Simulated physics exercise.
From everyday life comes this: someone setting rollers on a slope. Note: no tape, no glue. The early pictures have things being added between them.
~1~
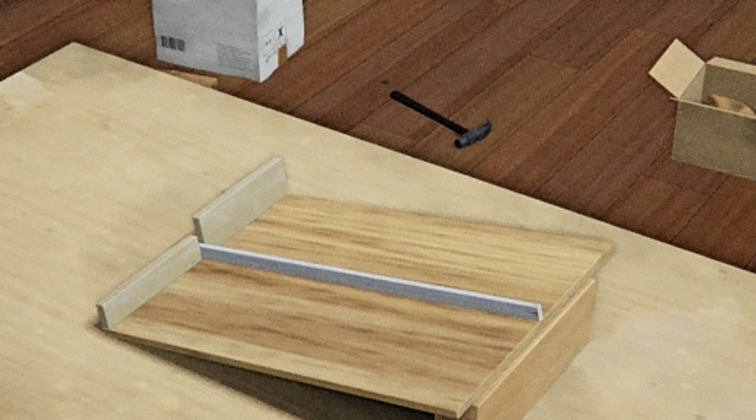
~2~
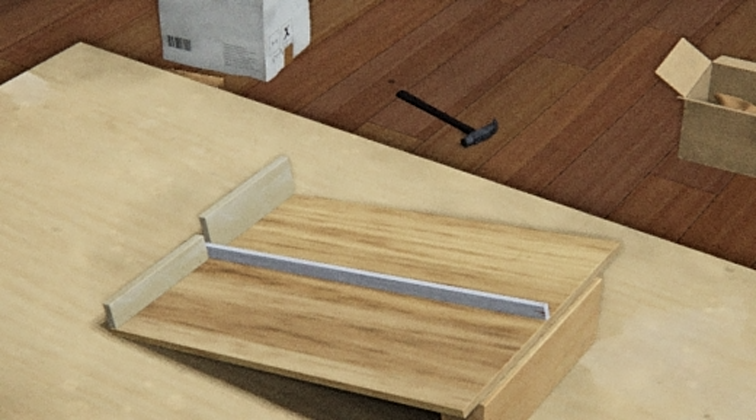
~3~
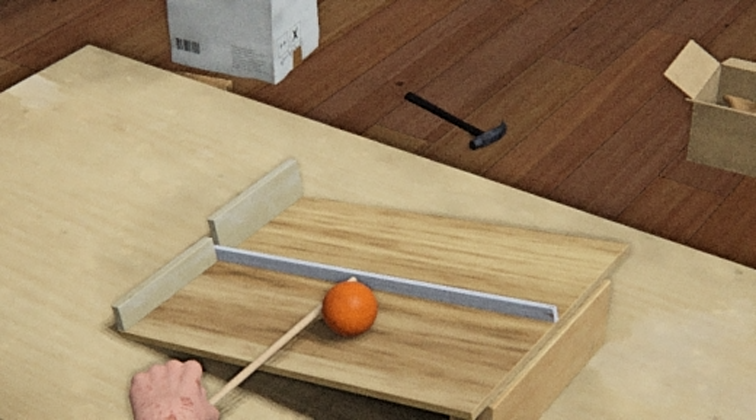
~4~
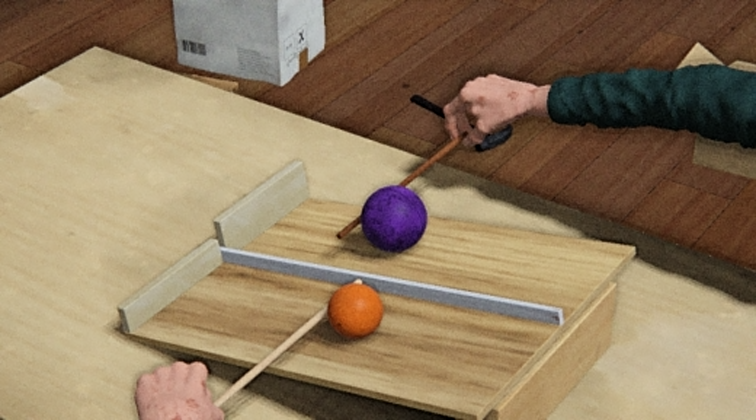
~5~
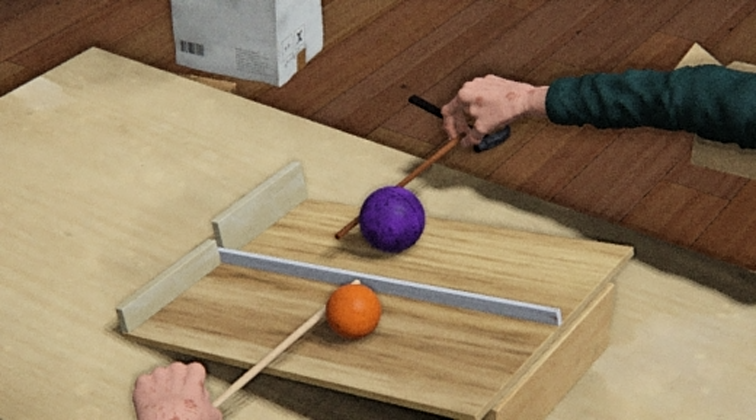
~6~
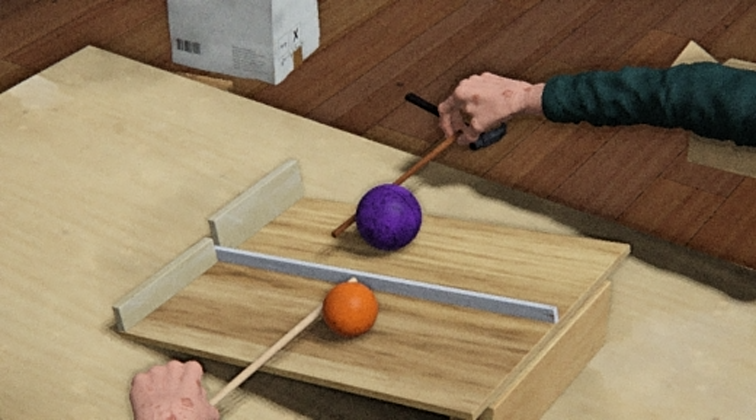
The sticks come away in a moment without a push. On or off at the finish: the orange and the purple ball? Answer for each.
Lab note - orange retained, purple ball retained.
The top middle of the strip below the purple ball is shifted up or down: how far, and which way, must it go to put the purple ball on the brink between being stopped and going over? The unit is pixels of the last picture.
The switch happens after a shift of some 24 pixels down.
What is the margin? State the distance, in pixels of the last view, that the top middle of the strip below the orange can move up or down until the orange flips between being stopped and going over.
12 pixels, downward.
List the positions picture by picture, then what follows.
Board (353, 270), in the first picture.
Board (360, 269), in the second picture.
Orange (350, 309); board (368, 271), in the third picture.
Held back by the sticks; purple ball (394, 219); board (374, 273), in the fourth picture.
Held back by the sticks; orange (353, 311); board (372, 274), in the fifth picture.
Held back by the sticks; orange (350, 309); purple ball (389, 217); board (369, 272), in the sixth picture.
Then, 0.28 s on from there, orange rolling on the board near (324, 305); purple ball rolling on the board near (364, 215).
Then, 0.46 s on from there, orange rolling on the board near (271, 295); purple ball rolling on the board near (315, 207).
Then, 0.60 s on from there, orange rolling on the board near (214, 283); purple ball rolling on the board near (284, 202).
In the end, the orange is held by the strip, near (187, 278); the purple ball is held by the strip, near (284, 202).
